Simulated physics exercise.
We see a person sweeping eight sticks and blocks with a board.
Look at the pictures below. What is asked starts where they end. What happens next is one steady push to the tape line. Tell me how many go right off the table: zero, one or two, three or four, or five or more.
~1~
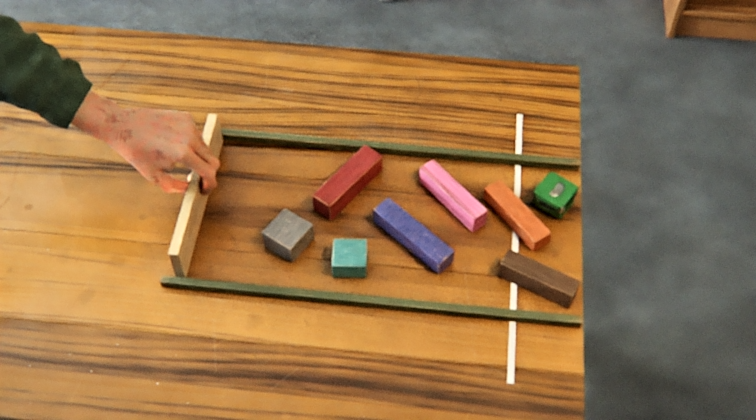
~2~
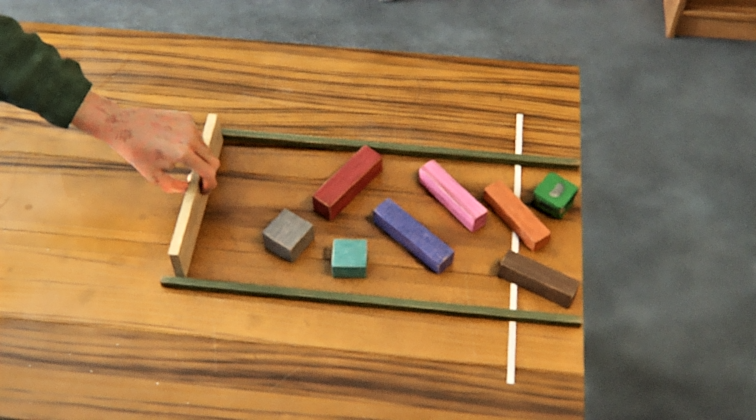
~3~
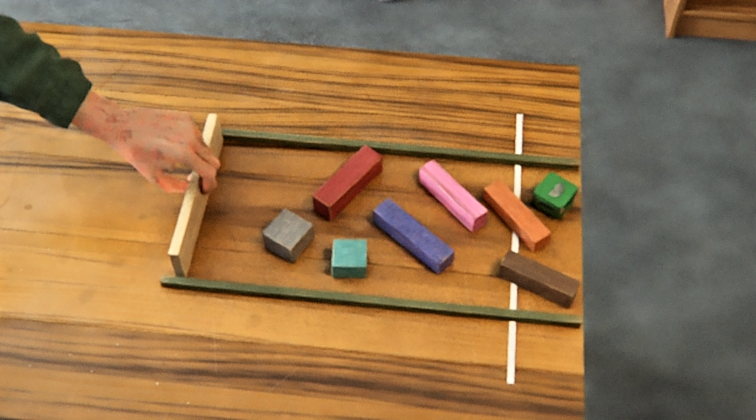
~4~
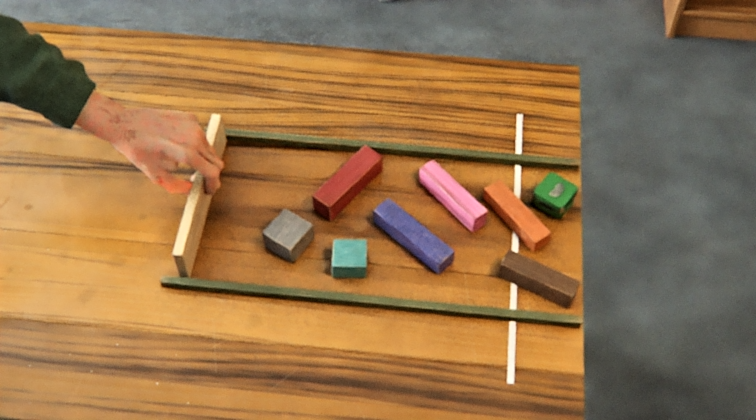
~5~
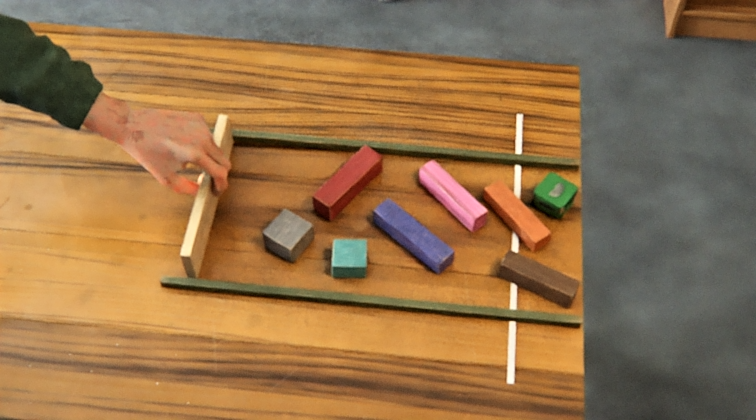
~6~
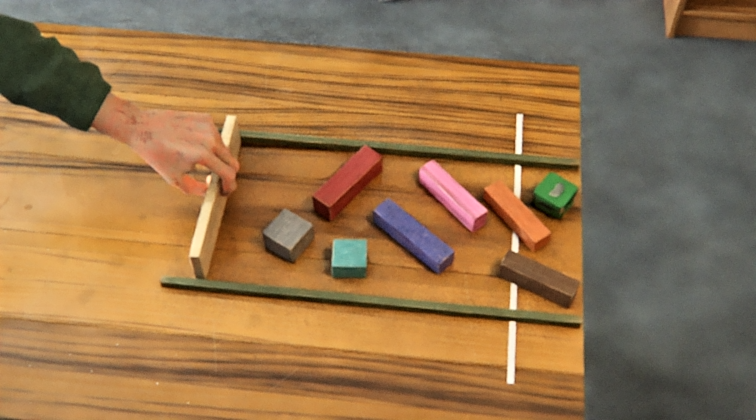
The push clears off a handful of three or four.
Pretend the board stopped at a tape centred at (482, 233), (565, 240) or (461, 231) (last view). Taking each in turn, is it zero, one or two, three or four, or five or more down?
Counts for the three tries are one or two, five or over and not one.
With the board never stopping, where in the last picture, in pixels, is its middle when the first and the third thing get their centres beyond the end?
Pixels in order: Roughly (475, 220), roughly (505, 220).
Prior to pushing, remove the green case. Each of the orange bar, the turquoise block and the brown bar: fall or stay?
Note: Orange bar is off by the end; turquoise block is on by the end; brown bar is off by the end.
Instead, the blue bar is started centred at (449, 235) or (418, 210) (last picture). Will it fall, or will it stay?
Place by place, it survives; does not fall.
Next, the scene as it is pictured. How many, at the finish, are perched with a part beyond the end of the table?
Counting them gives 2.
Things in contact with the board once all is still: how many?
That would be 3 of them.
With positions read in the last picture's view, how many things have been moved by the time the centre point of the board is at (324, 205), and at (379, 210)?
Tally: First 3; then 4.
Soon after, none off yet; green case at rest near (554, 197); brown bar at rest near (539, 279); orange bar at rest near (516, 215).
In the end, the number that fall off is three or four; gone, orange bar, brown bar and green case.
